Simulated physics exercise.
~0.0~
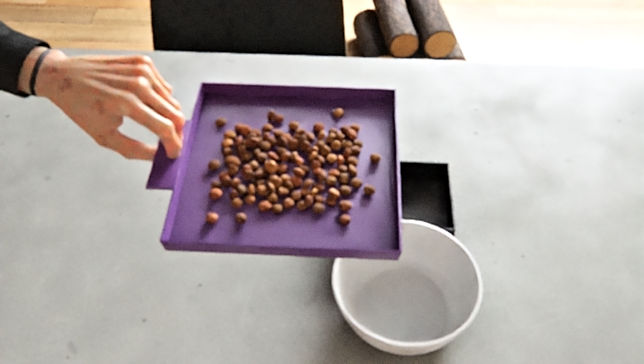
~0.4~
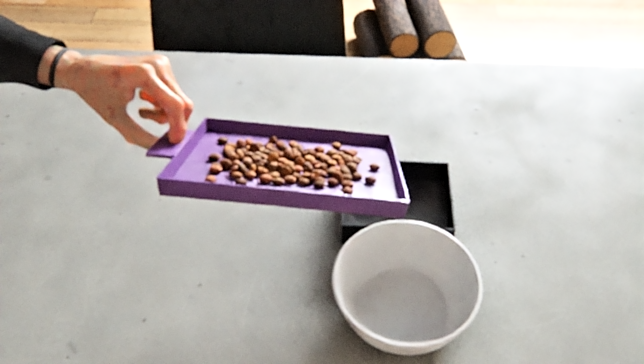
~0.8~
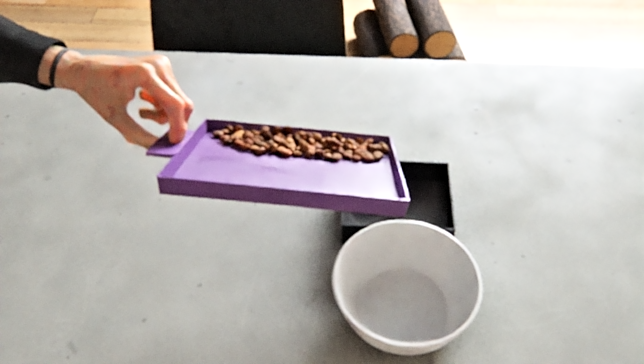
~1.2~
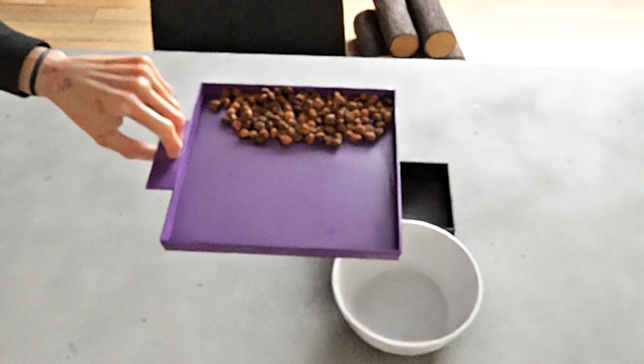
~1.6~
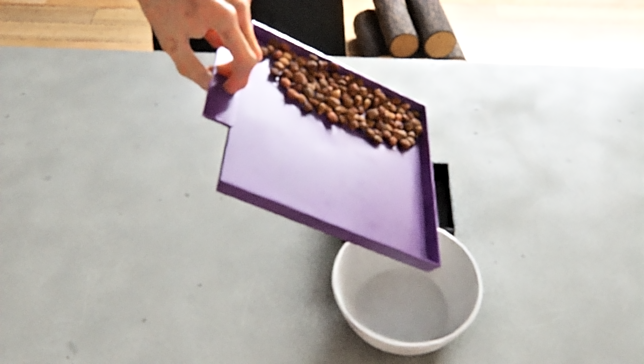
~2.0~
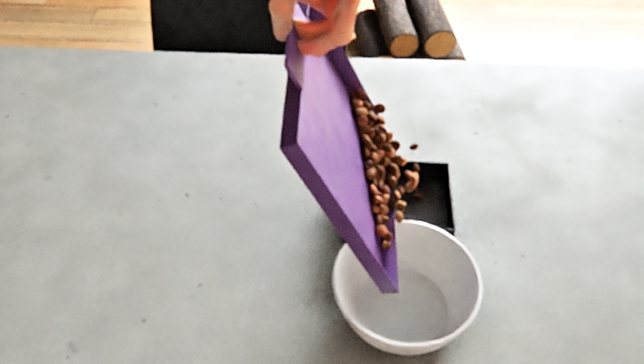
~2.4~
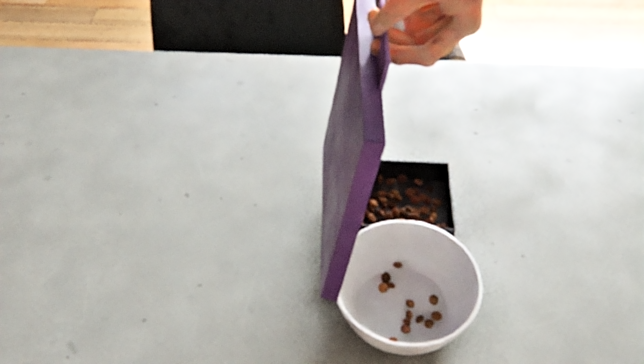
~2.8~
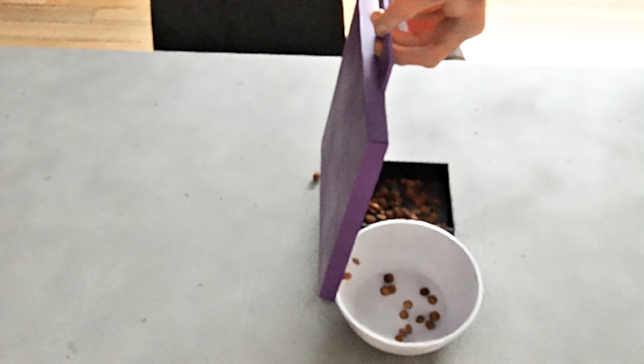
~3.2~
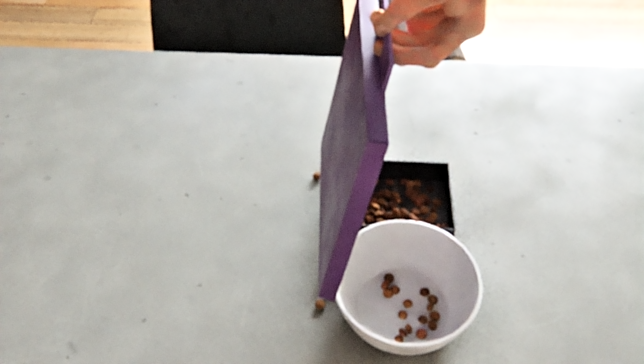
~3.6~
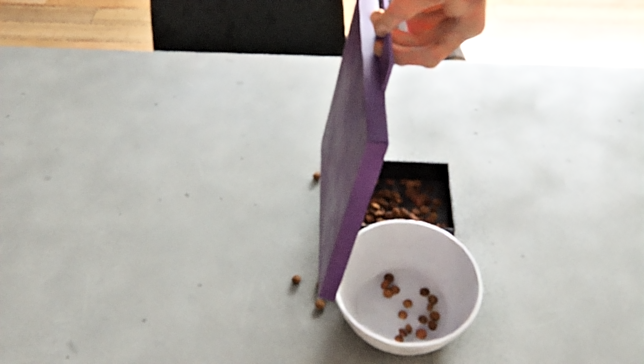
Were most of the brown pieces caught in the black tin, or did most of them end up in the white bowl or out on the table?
Most of them were caught in the black tin. Only a small share landed in the white bowl, and just a few ended up out on the table.
